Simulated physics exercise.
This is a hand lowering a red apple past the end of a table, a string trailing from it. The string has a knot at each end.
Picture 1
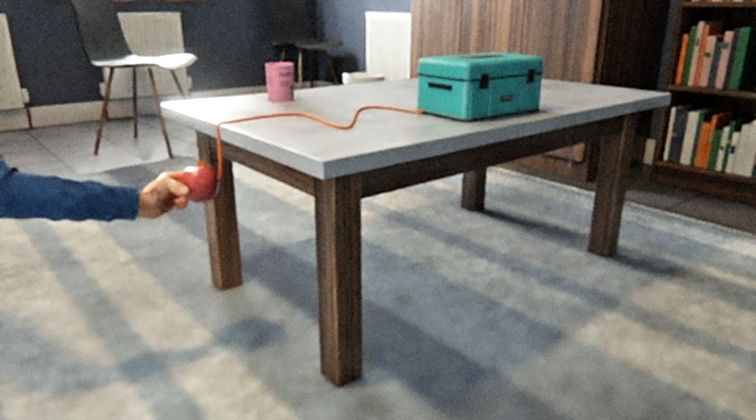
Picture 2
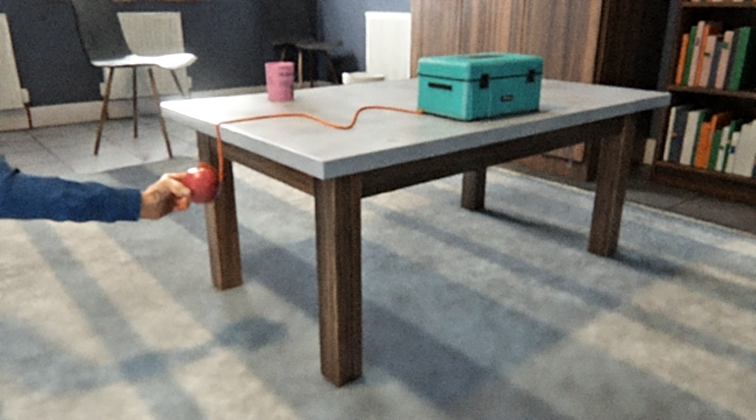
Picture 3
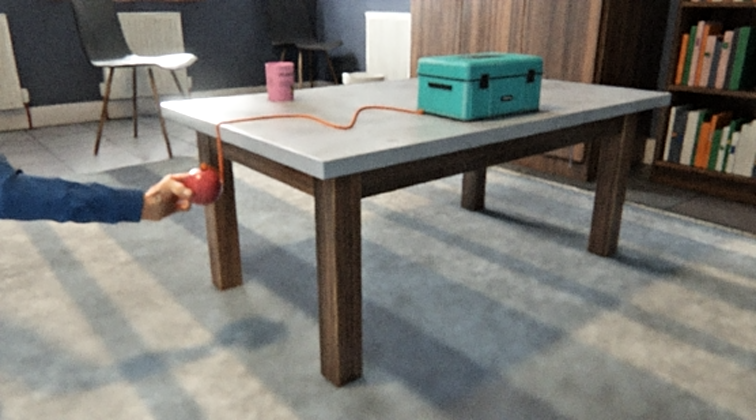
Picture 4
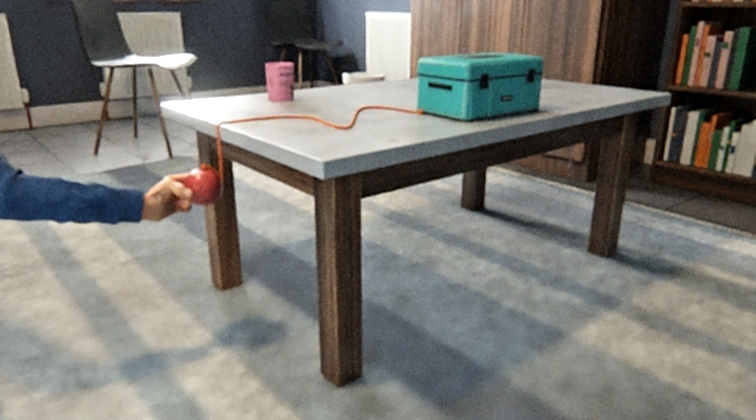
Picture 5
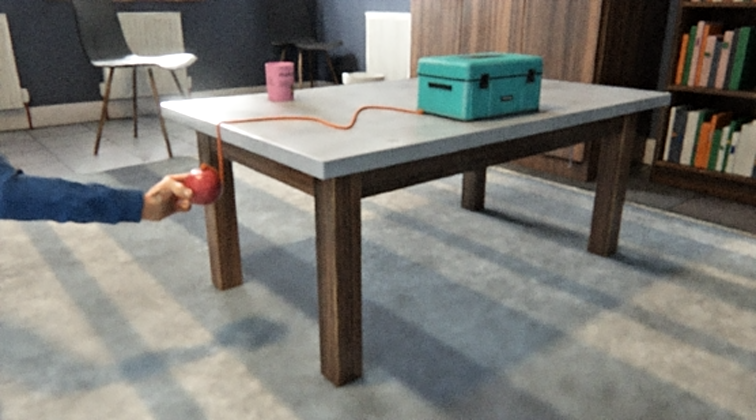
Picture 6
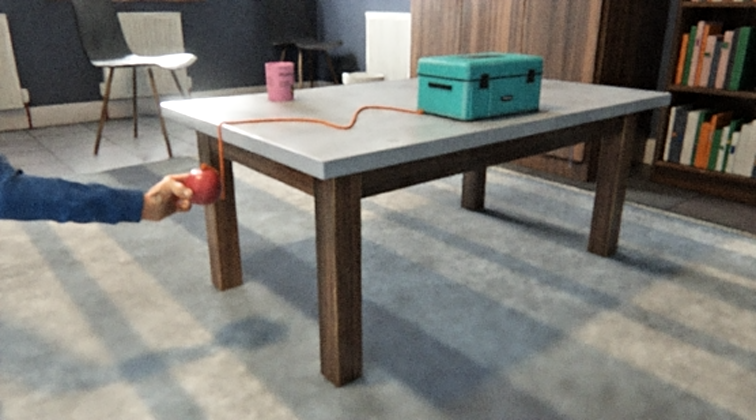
A hand in a blue sleeve holds a red apple beside the table's left edge and barely moves, shifting very slightly right early on and then keeping still. An orange string runs from the apple over the edge and lies slack across the tabletop to a motionless turquoise toolbox, near a pink cup.
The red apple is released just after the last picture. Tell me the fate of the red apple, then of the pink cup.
As it turns out, the red apple drops all the way, the pink cup stays on top.
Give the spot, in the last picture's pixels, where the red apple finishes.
Its middle is at (220, 332).
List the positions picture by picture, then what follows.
The first frame shows red apple (199, 184); turquoise toolbox (482, 57); pink cup (280, 64).
The second frame shows red apple (201, 186).
The third frame shows red apple (203, 187).
The fourth frame shows red apple (203, 187); string through (357, 113) (323, 122).
The fifth frame shows red apple (203, 187); string through (357, 113) (323, 122).
The sixth frame shows red apple (203, 187); turquoise toolbox (482, 57); pink cup (280, 64); string tied to the toolbox, with much slack.
Then, 0.58 s after the last picture, apple on the floor near (219, 332); toolbox unmoved; cup unmoved.
At rest, apple on the floor near (220, 332); toolbox unmoved; cup unmoved. The red apple reaches the floor and the pink cup remains where it stands.
